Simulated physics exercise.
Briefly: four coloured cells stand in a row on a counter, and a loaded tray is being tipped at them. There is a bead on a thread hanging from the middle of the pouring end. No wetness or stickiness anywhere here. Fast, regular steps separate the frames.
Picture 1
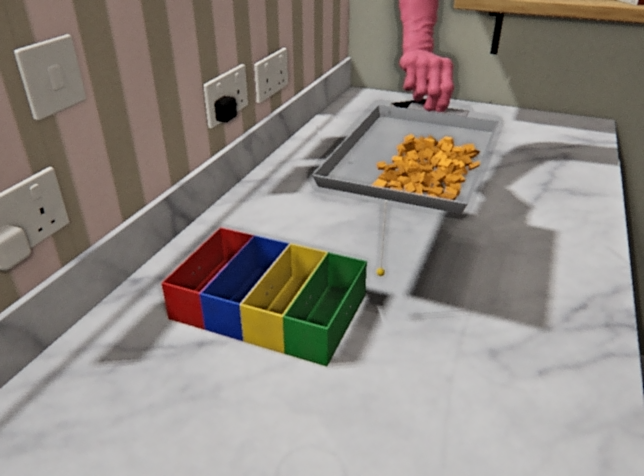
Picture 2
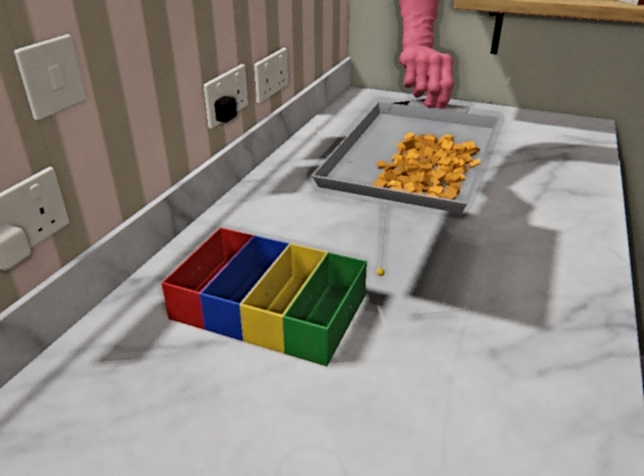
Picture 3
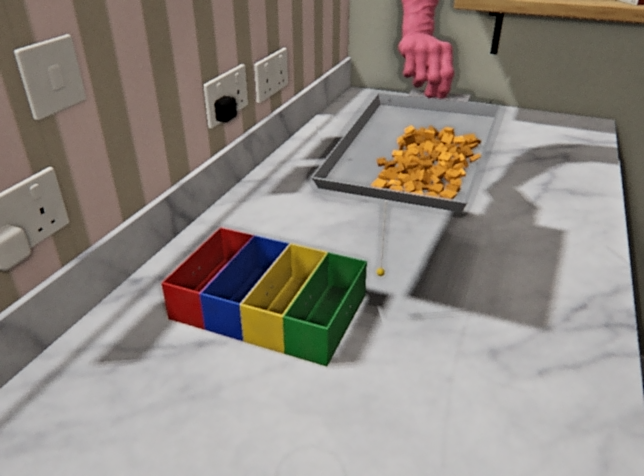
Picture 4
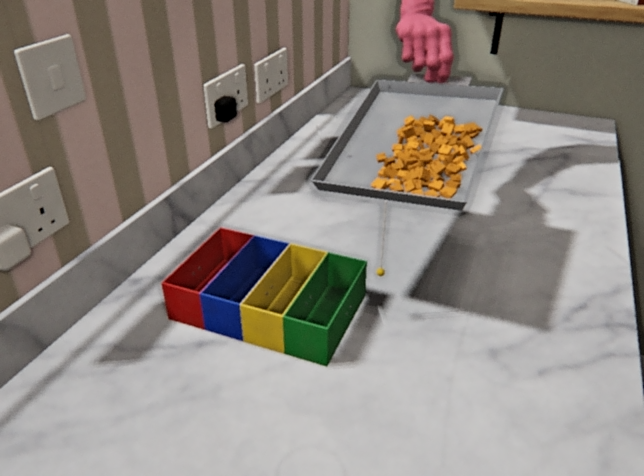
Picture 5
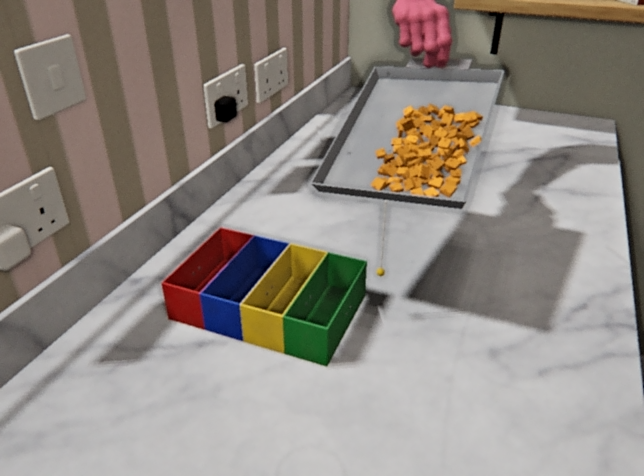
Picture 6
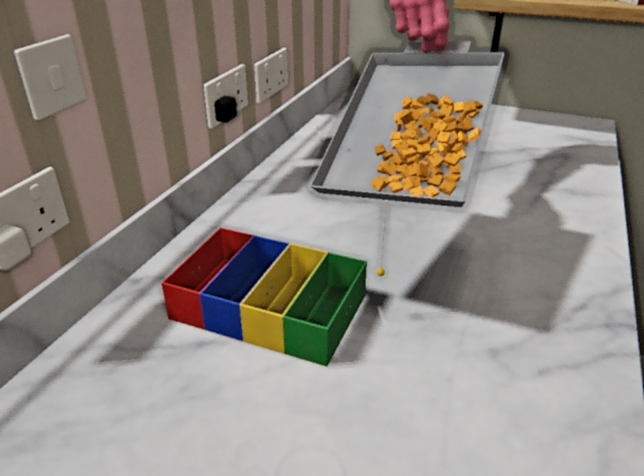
A pink hand raises the far end of a gray tray holding small orange pieces.
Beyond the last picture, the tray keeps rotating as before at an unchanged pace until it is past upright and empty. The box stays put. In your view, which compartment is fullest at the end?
Fullest: The green compartment.
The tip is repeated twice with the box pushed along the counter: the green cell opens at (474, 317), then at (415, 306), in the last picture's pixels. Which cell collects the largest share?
The first position gives that red cell, and the second gives blue.
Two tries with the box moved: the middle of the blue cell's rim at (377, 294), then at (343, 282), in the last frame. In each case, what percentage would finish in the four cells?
You'd see around 80 per cent and then around 100 per cent.
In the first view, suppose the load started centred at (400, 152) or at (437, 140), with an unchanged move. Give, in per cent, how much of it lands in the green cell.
Try 1: 50 %; try 2: 50 %.
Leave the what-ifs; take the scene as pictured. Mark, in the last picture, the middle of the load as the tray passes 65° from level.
Roughly at (376, 180).
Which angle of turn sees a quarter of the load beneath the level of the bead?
Approx. reading: About 85°.
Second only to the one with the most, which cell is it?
The runner-up is yellow.
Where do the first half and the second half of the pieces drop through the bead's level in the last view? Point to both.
At about (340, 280), then at (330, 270).
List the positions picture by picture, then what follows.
In the first frame, corners of the pouring end (318, 174) and (463, 200), level; middle of the load (427, 167), small crackers; bead on its thread (381, 272); red cell (183, 303); blue cell (222, 314); yellow cell (262, 326); green cell (305, 338).
In the second frame, corners of the pouring end (318, 174) and (463, 200), level; middle of the load (427, 166).
In the third frame, corners of the pouring end (318, 176) and (463, 199), tipped barely, lowest at the left corner; middle of the load (428, 161).
In the fourth frame, corners of the pouring end (317, 178) and (462, 198), tipped a little, lowest at the left corner; middle of the load (428, 155).
In the fifth frame, corners of the pouring end (316, 181) and (462, 197), tipped clearly, lowest at the left corner; middle of the load (427, 149).
In the sixth frame, corners of the pouring end (316, 183) and (461, 197), tipped clearly, lowest at the left corner; middle of the load (427, 143); red cell (183, 303); blue cell (222, 314); yellow cell (262, 326); green cell (305, 338).
Just after the last frame, tray tipped steeply; almost all on the tray; just a few falling or outside the box.
A moment on, tray tipped past a quarter turn; roughly a third on the tray; roughly a third in the green cell; about a tenth in the yellow cell; roughly a quarter falling or outside the box.
Further on, tray tipped past a quarter turn; roughly half in the green cell; about a tenth in the yellow cell; roughly a third falling or outside the box.
When it is over, tray tipped past a quarter turn; roughly half in the green cell; about a tenth in the yellow cell; not one in the blue cell; not one in the red cell; roughly a third outside the box.
